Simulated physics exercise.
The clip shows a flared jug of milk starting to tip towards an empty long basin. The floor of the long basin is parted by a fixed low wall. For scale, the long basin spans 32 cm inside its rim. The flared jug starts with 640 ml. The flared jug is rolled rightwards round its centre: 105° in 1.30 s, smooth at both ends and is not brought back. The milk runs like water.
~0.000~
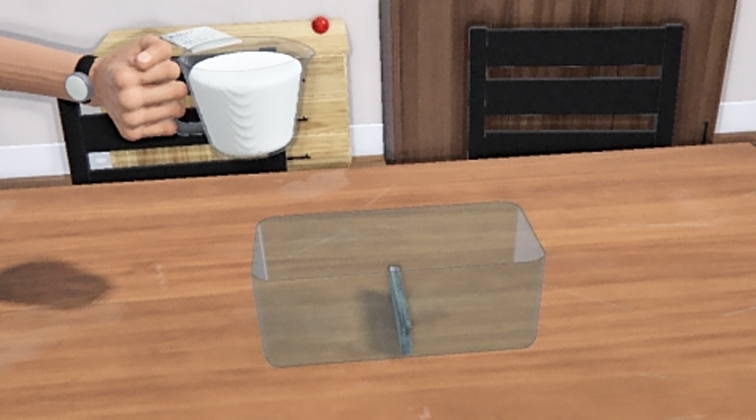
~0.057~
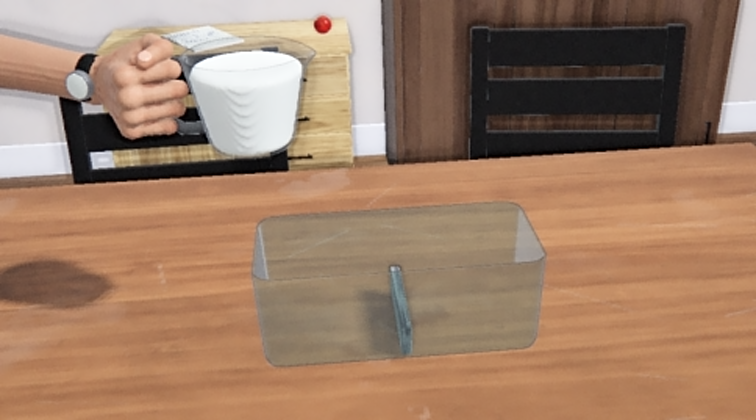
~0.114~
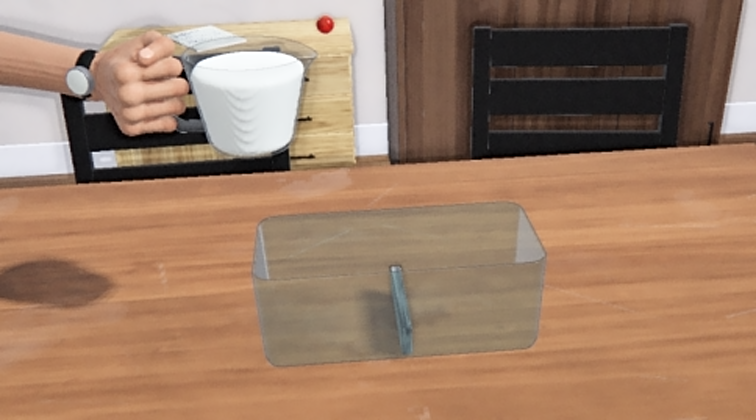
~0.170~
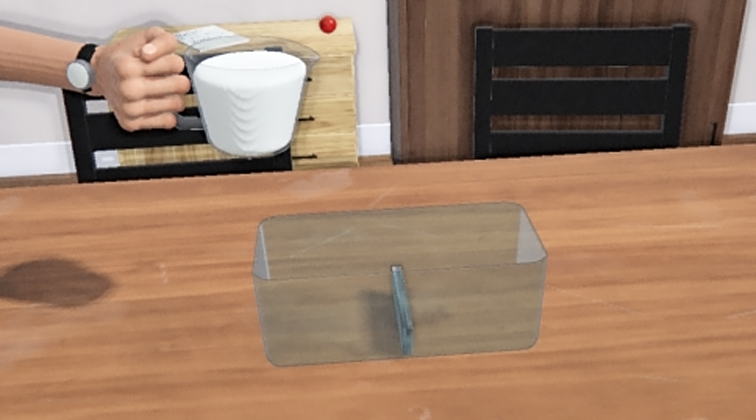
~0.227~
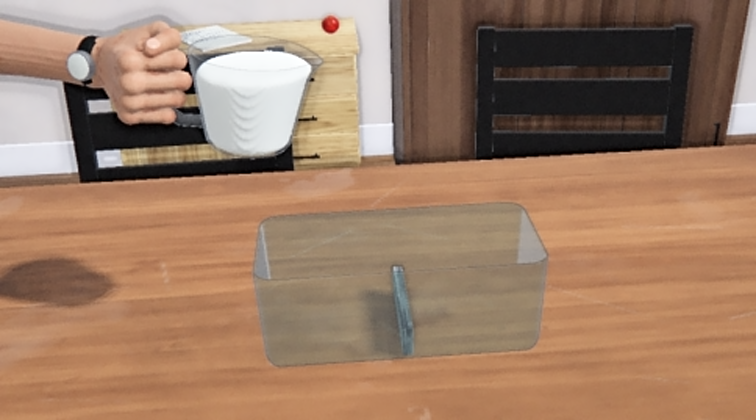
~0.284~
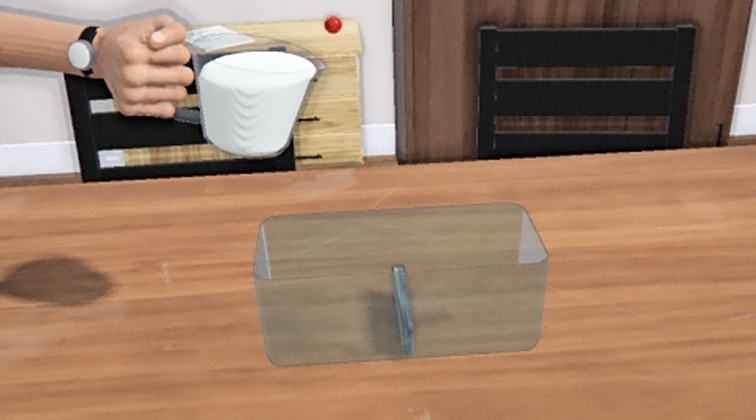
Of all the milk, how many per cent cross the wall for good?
The far part has some 50 per cent.
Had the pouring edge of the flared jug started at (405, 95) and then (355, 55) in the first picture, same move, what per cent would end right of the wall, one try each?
In turn about 95 and 80 per cent.
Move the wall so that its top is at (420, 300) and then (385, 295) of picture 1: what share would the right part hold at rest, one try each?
First 25, then 70 per cent.
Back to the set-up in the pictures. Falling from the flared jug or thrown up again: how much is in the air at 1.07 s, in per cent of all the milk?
Near 16 in a hundred.
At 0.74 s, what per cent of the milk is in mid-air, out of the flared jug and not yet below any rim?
Some 26 per cent.
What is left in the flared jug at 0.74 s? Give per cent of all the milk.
About 64 per cent.
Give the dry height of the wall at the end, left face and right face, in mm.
Some 22 mm on the left and 20 mm on the right.
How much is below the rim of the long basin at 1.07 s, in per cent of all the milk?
Near 74 in a hundred.
After 0.74 s the tilt is 64° and 65 per cent is still to pour, 3 is left of the wall and 7 right of it.
After 1.07 s the tilt is 97° and 10 per cent is still to pour, 26 is left of the wall and 47 right of it.
After 1.42 s the tilt is 105° and 0 per cent is still to pour, 48 is left of the wall and 50 right of it.
After 1.80 s the tilt is 105° and 0 per cent is still to pour, 48 is left of the wall and 51 right of it.
In the end 48 per cent lies left of the wall, 50 right of it and 2 outside.
